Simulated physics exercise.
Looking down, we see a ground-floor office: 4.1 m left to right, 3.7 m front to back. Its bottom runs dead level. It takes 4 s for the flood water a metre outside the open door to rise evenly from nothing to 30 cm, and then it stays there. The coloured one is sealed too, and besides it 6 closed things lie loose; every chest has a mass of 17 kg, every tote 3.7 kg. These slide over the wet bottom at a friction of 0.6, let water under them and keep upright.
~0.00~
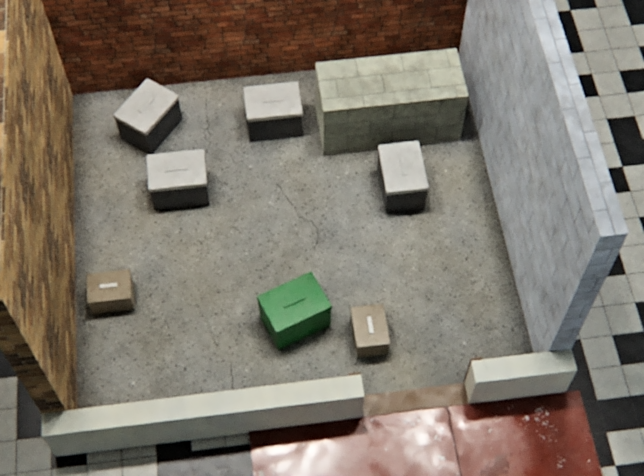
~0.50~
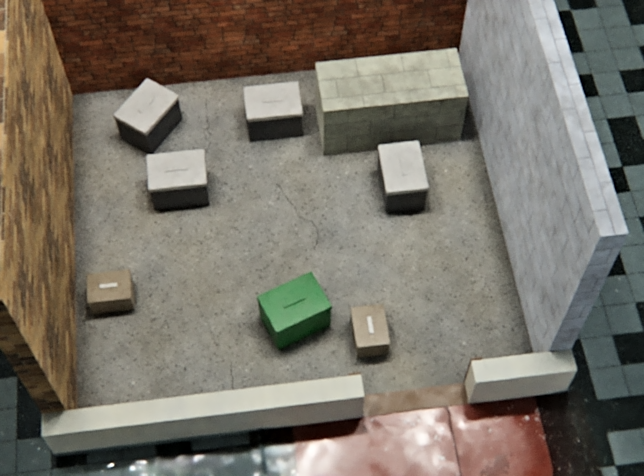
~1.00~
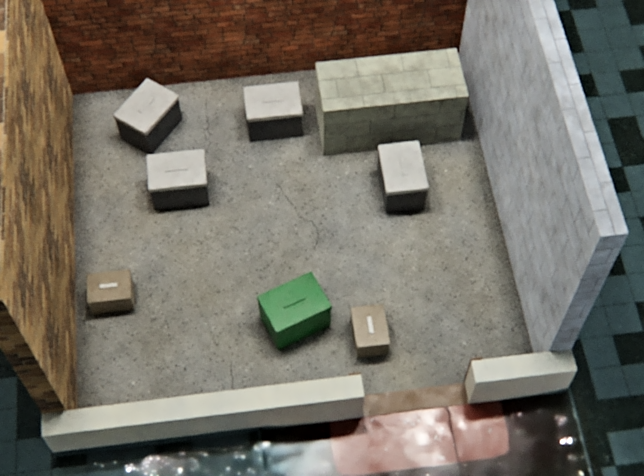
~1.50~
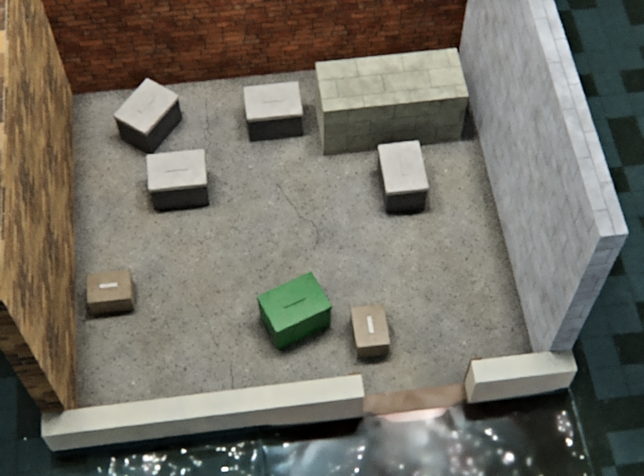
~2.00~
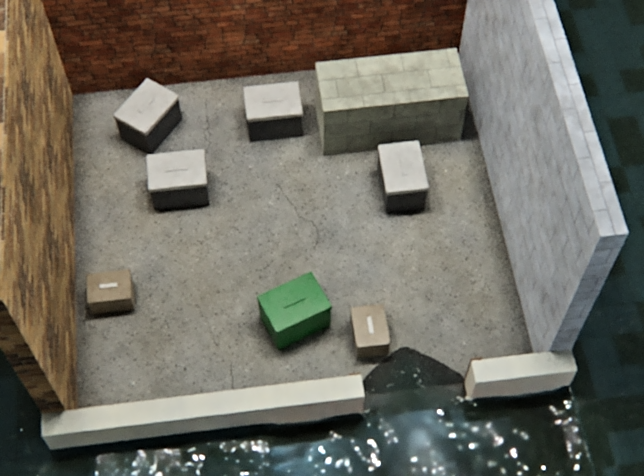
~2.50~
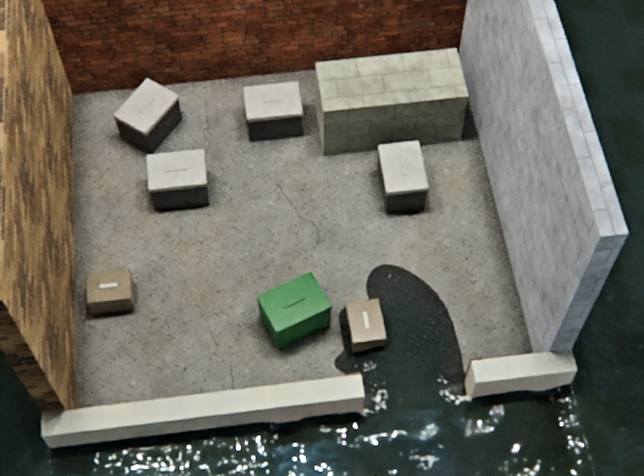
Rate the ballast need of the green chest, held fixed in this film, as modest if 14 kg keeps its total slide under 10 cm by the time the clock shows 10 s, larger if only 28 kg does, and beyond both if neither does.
Ballast need: Larger.
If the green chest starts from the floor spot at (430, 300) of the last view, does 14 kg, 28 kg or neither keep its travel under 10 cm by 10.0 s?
Well, no option works.
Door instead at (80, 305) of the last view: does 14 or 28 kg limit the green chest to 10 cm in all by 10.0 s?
Then no option works.
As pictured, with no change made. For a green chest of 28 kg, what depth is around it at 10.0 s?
About 8 cm.
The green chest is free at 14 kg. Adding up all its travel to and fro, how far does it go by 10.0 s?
Total path: Roughly 50 cm.
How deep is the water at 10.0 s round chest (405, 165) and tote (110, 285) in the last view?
Close to 20 and 12 centimetres.
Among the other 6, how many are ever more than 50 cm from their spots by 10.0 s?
I count 6.
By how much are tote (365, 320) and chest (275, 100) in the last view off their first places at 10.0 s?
They've ended up 250 cm and 80 cm away, in that order.
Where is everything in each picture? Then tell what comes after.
In the first picture, the green chest at (294, 301), on the bottom; 0.0 m2 under water; 0 of 7 have shifted.
In the second picture, the green chest at (294, 301), on the bottom; water covers 0.0 m2; 0 of 7 have shifted.
In the third picture, the green chest at (294, 301) rests on the ground; water covers 0.0 m2; 0 of 7 have shifted.
In the fourth picture, the green chest at (294, 301) rests on the ground; 0.0 m2 under water; 0 of 7 have shifted.
In the fifth picture, the green chest at (294, 301) rests on the ground; water covers 0.2 m2; 0 of 7 have shifted.
In the sixth picture, the green chest at (294, 301) rests on the ground; water covers 0.9 m2; 1 of 7 have shifted.
After 3.5 s the green chest would be 0 cm from its start with 14 kg and 0 cm from its start with 28 kg; 3 cm of water round it then.
After 4.5 s the green chest would be 9 cm from its start with 14 kg and 0 cm from its start with 28 kg; 4 cm of water round it then.
After 7.0 s the green chest would be 44 cm from its start with 14 kg and 0 cm from its start with 28 kg; 5 cm of water round it then.
After 10.0 s the green chest would be 47 cm from its start with 14 kg and 0 cm from its start with 28 kg; 8 cm of water round it then.
